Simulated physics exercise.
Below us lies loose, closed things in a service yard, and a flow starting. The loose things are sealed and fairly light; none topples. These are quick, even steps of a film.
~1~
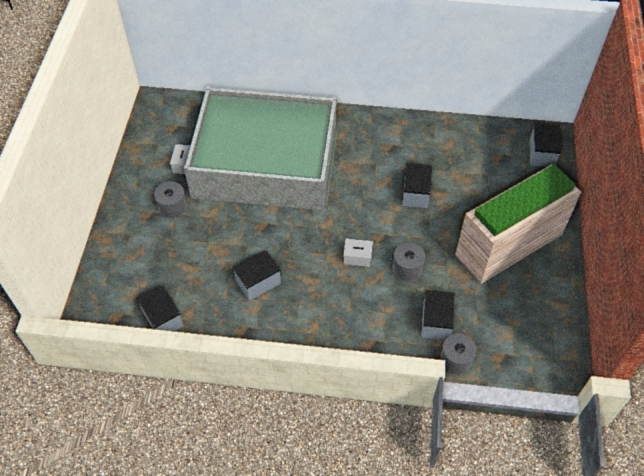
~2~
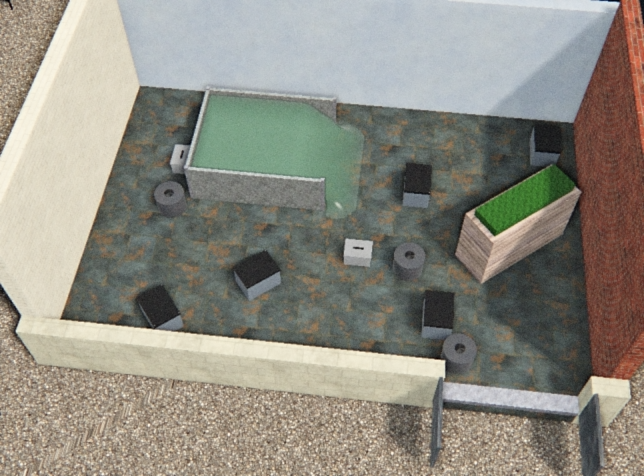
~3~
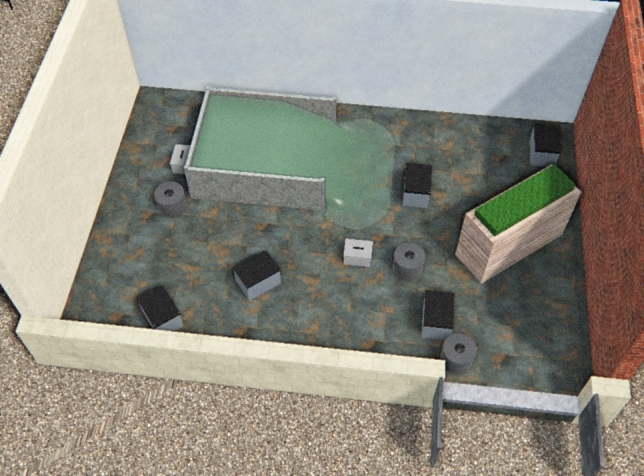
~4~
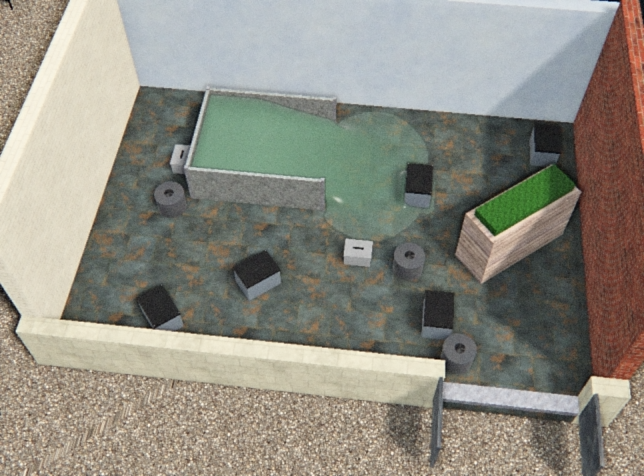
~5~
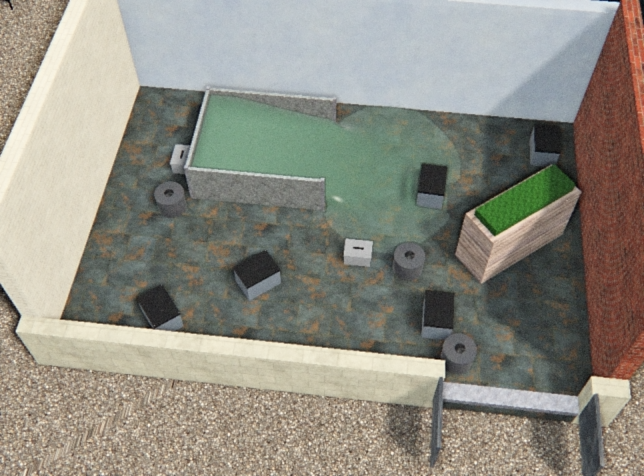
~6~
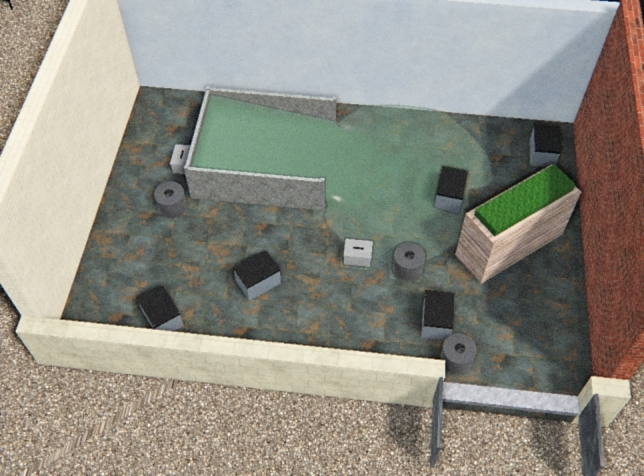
Walled service yard seen from above, green liquid pouring from an open-sided tank, spreading right and pushing one dark-topped box along.
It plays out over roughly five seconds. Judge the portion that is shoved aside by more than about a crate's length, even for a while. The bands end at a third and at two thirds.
Share: Less than a third.
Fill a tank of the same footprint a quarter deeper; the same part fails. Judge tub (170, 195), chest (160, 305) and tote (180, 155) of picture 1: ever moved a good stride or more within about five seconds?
One after the other: Under that, never so far, under that.
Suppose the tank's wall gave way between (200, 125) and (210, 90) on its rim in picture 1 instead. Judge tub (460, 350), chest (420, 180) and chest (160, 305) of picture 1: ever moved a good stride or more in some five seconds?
In turn: Less than that, under that, swept aside.
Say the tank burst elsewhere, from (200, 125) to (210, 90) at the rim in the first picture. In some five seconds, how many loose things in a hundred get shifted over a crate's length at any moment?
Some 10 per cent.
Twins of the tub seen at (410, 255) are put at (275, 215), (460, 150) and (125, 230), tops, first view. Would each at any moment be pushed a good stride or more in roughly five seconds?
In turn: Not that far, shifted that much, no.
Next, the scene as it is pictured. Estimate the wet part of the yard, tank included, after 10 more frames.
About 50 per cent.
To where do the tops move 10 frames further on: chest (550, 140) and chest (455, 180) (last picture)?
At about (572, 125) and (567, 157).
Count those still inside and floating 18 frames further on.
2 of them.
A moment on, 1 of 10 are well off their spots; 0 afloat.
Next, 1 of 10 are well off their spots; 2 afloat.
Later, 1 of 10 are well off their spots; 2 afloat.
In the end, 2 of 10 are well off their spots, and 2 have been at some point; 2 afloat.
